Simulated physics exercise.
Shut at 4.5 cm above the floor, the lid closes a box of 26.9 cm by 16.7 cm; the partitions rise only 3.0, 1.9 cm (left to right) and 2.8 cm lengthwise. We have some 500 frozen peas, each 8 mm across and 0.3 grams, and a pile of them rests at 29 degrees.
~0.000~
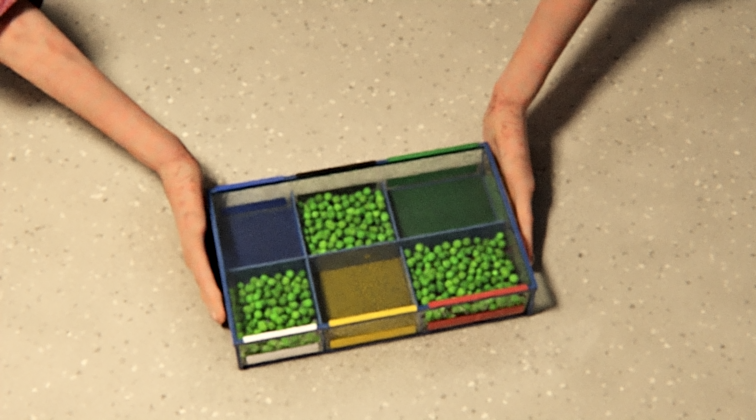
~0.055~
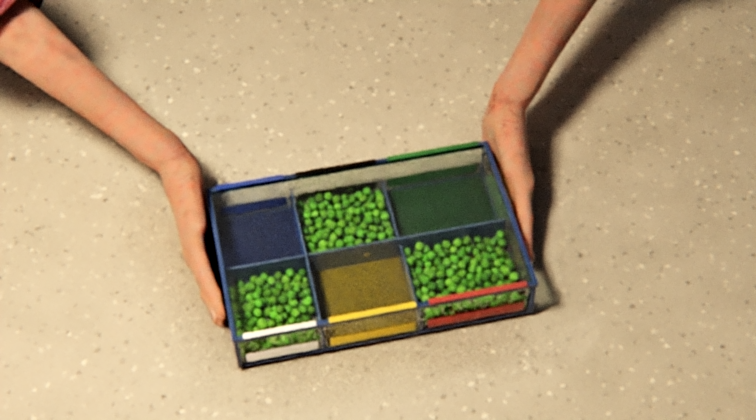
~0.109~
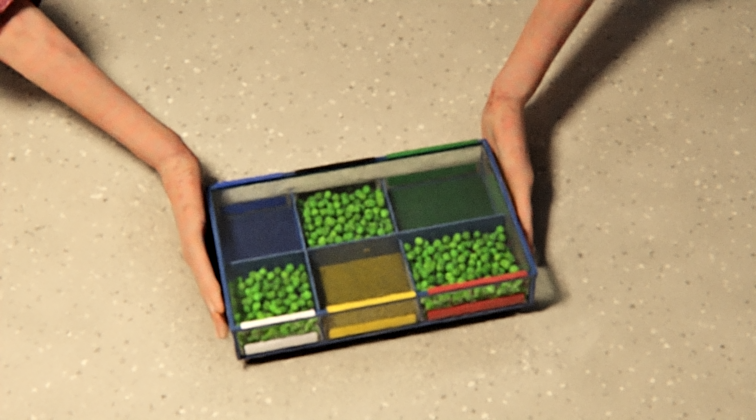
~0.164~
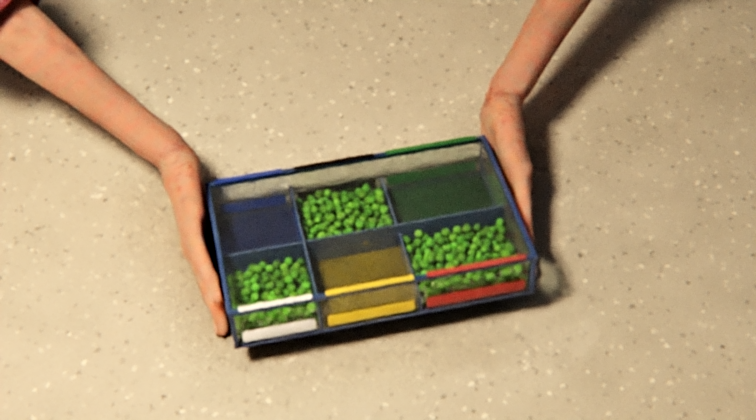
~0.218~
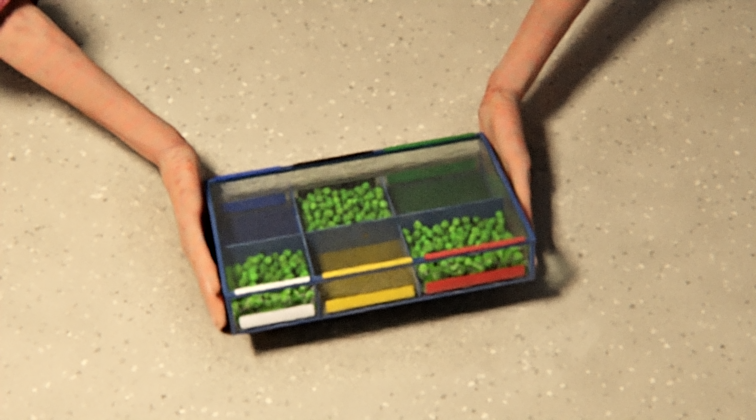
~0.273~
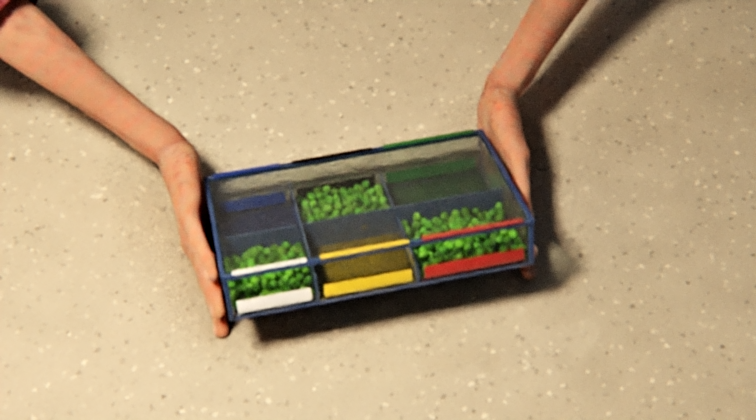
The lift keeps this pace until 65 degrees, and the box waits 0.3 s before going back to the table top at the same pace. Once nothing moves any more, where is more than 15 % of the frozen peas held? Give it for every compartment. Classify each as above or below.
Classification: Red above, blue below, green below, yellow below, white above, black above.
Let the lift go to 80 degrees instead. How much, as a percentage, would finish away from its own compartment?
25 %.
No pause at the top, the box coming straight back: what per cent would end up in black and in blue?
Result - black: 35 %; blue: 5 %.
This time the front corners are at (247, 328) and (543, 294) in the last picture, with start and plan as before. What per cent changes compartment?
It comes to around 5 per cent in that case.
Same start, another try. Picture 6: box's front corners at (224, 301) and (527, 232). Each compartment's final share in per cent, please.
Per cent at the finish: Red 35, blue 5, green 0, yellow 0, white 25, black 35.
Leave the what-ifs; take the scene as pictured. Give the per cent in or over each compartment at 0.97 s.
Shares - red: 35; blue: 0; green: 0; yellow: 0; white: 25; black: 35.
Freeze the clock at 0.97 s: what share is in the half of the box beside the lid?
Roughly 10 per cent.
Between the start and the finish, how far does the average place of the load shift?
Net shift: Approx. 2.0 cm.
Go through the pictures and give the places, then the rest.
In the first frame, box tilt 0 degrees, front corners at (237, 341) and (533, 286); red 35 %, white 30 %, black 35 %.
In the second frame, box tilt 1 degrees, front corners at (236, 338) and (533, 283).
In the third frame, box tilt 5 degrees, front corners at (235, 328) and (532, 272), lowest corner left back.
In the fourth frame, box tilt 10 degrees, front corners at (232, 312) and (532, 256), lowest corner left back.
In the fifth frame, box tilt 16 degrees, front corners at (229, 295) and (531, 239), lowest corner left back.
In the sixth frame, box tilt 21 degrees, front corners at (225, 276) and (529, 221), lowest corner left back; red 35 %, white 30 %, black 35 %. The box's pace is about 100 degrees a second.
After 0.97 s, tilt 65 degrees; red 35 %, white 25 %, black 35 %.
After 1.44 s, tilt 33 degrees; red 35 %, blue 5 %, green 5 %, white 25 %, black 35 %.
After 1.98 s, tilt 0 degrees; red 35 %, blue 5 %, green 5 %, white 25 %, black 35 %.
By 2.3 s all is still; red 35 %, blue 5 %, green 5 %, yellow 0 %, white 25 %, black 35 %.
